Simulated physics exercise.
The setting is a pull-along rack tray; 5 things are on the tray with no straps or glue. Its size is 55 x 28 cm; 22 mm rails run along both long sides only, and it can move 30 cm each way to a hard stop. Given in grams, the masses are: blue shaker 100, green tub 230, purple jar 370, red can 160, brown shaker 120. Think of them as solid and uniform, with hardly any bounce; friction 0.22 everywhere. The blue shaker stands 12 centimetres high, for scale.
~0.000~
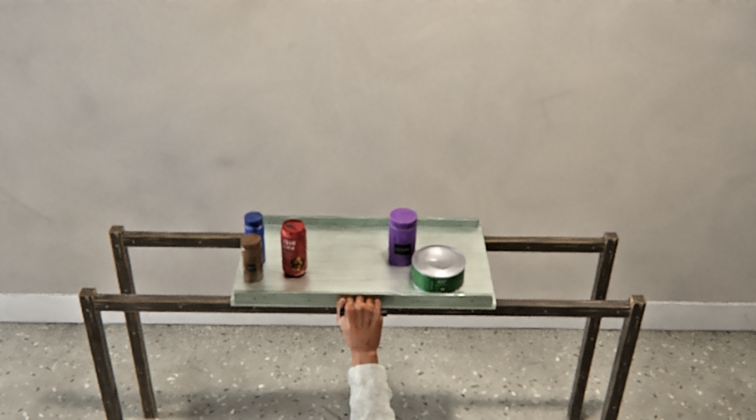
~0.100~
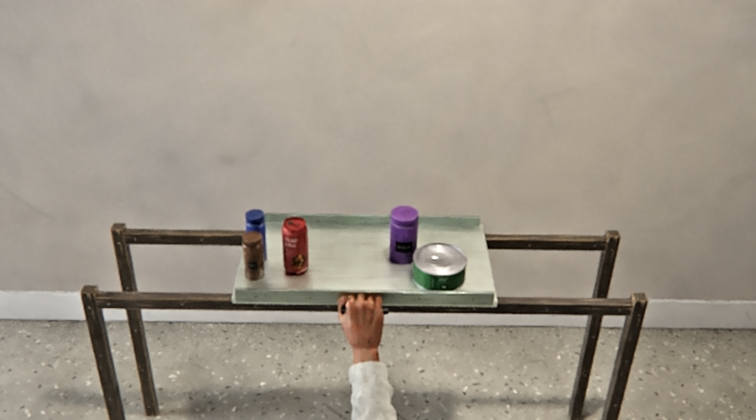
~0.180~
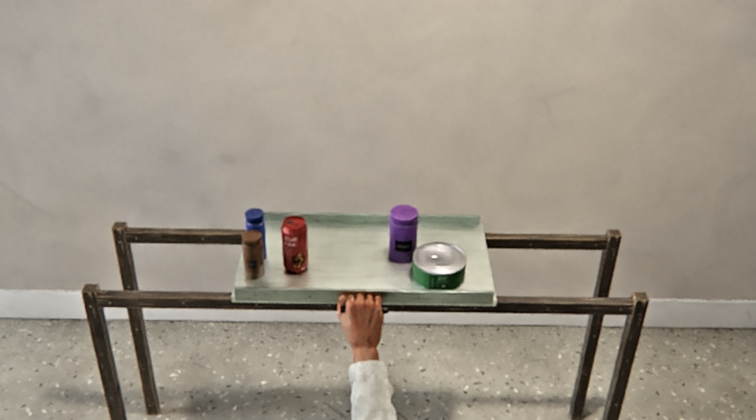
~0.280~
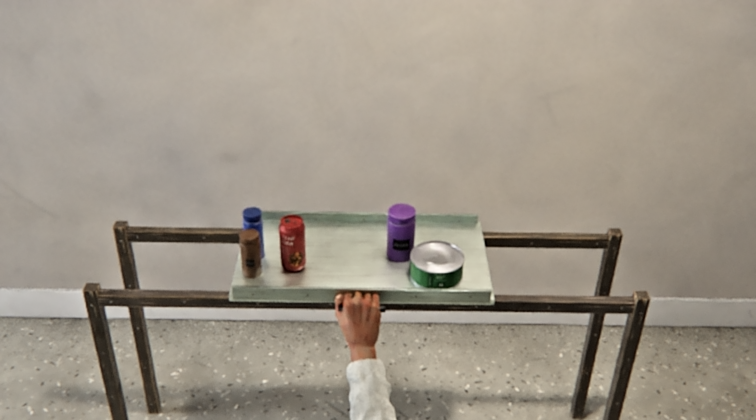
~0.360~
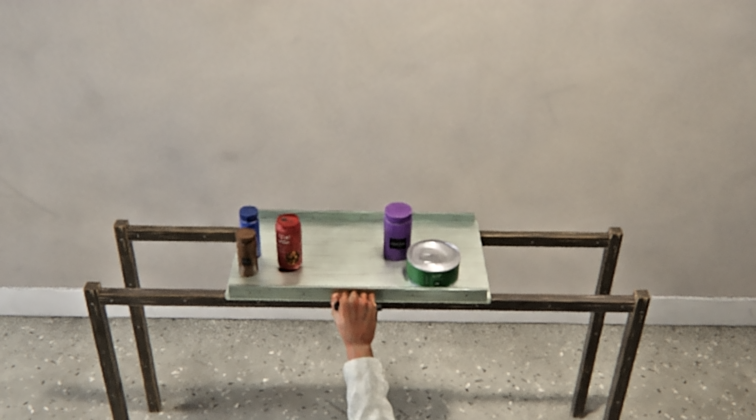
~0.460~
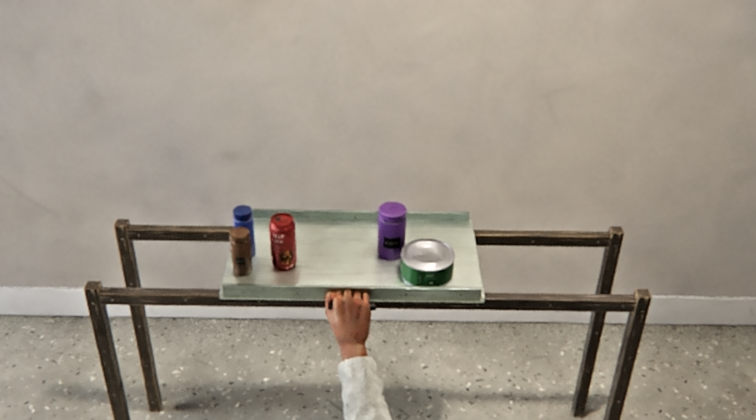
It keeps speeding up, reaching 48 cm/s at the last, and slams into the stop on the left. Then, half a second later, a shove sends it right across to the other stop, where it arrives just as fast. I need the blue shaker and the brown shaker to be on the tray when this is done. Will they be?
The blue shaker is going to be lost off the tray; the brown shaker is going to be lost off the tray.
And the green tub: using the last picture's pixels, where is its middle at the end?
About (579, 266).
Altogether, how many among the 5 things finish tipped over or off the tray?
In total, 2.
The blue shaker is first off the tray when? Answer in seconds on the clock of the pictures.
1.4 s, roughly.
After 1.66 s, tray 30 cm left; blue shaker and brown shaker now off the tray; green tub slid 5 cm; red can slid 5 cm.
After 1.96 s, tray 30 cm left; green tub slid 5 cm; purple jar slid 5 cm; red can slid 5 cm.
After 3.26 s, tray 9 cm left; green tub slid 5 cm; purple jar slid 5 cm; red can slid 5 cm.
After 4.06 s, tray 20 cm right; green tub slid 5 cm; purple jar slid 5 cm; red can slid 5 cm.
At rest (4.8 s), off the tray, blue shaker and brown shaker; the other 3 in place, give or take 5 cm.
